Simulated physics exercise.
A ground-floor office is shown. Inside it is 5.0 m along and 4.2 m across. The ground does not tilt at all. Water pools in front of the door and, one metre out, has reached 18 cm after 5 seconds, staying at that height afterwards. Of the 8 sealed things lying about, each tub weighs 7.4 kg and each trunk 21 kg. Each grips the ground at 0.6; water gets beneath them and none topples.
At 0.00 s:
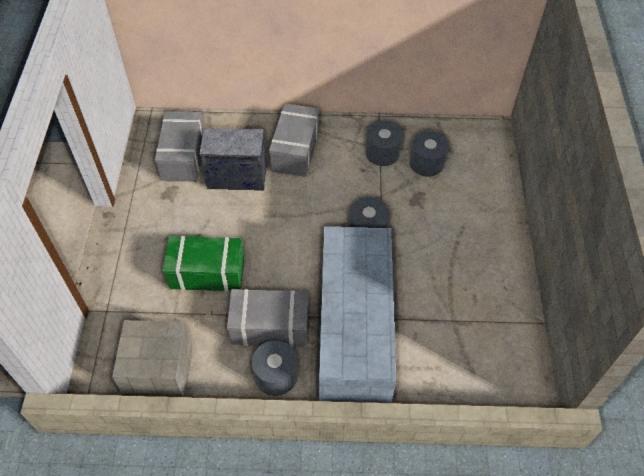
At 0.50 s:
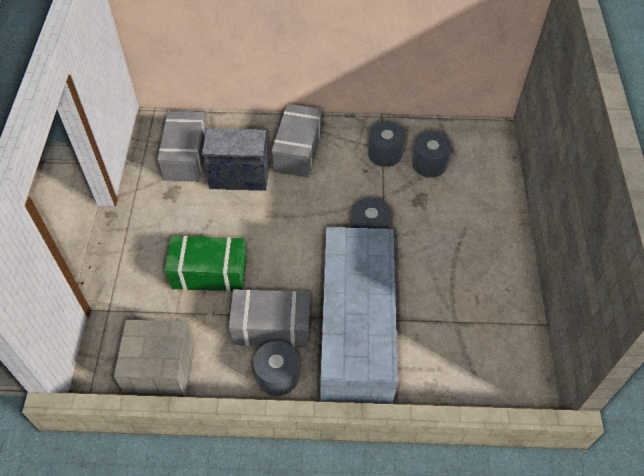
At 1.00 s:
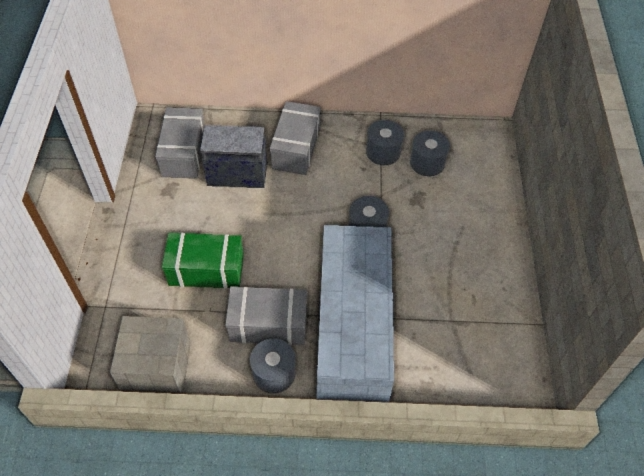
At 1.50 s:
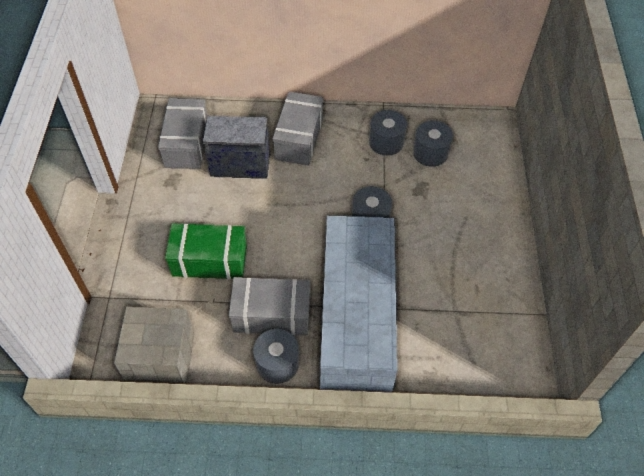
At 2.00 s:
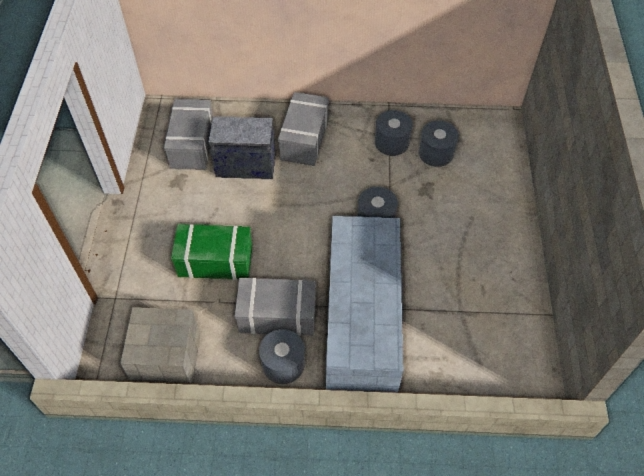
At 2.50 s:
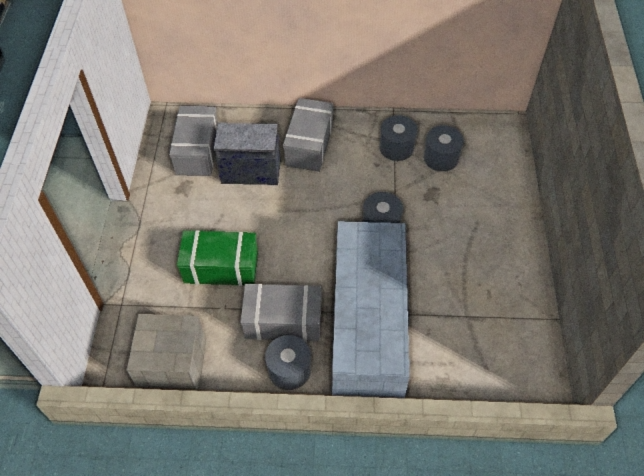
A walled room holding a green trunk, gray strapped boxes, dark round drums and a long pale block stayed still while a thin patch of water crept in at the left doorway.
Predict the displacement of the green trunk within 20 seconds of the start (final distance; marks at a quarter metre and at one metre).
I'd say it gets moved far off.
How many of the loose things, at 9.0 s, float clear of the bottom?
Total: 3.
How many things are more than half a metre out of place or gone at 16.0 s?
The number comes to 6.
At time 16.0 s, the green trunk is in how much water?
The depth there is around 14 cm.
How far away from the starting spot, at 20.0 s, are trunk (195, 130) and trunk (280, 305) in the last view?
First 50 cm, then 200 cm.
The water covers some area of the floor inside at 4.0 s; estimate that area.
Roughly 2.0 m2.
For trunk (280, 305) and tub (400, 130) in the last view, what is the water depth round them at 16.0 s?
10 and 14 cm.
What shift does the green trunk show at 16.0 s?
Shift: About 350 cm.
After 4.0 s the green trunk is near (217, 249), 0.0 m from its start, aground; 0 afloat.
After 9.0 s the green trunk is near (357, 192), 1.7 m from its start, aground; 3 afloat.
After 16.0 s the green trunk is near (516, 158), 3.6 m from its start, afloat; 8 afloat.
After 20.0 s the green trunk is near (518, 315), 3.2 m from its start, afloat; 8 afloat.
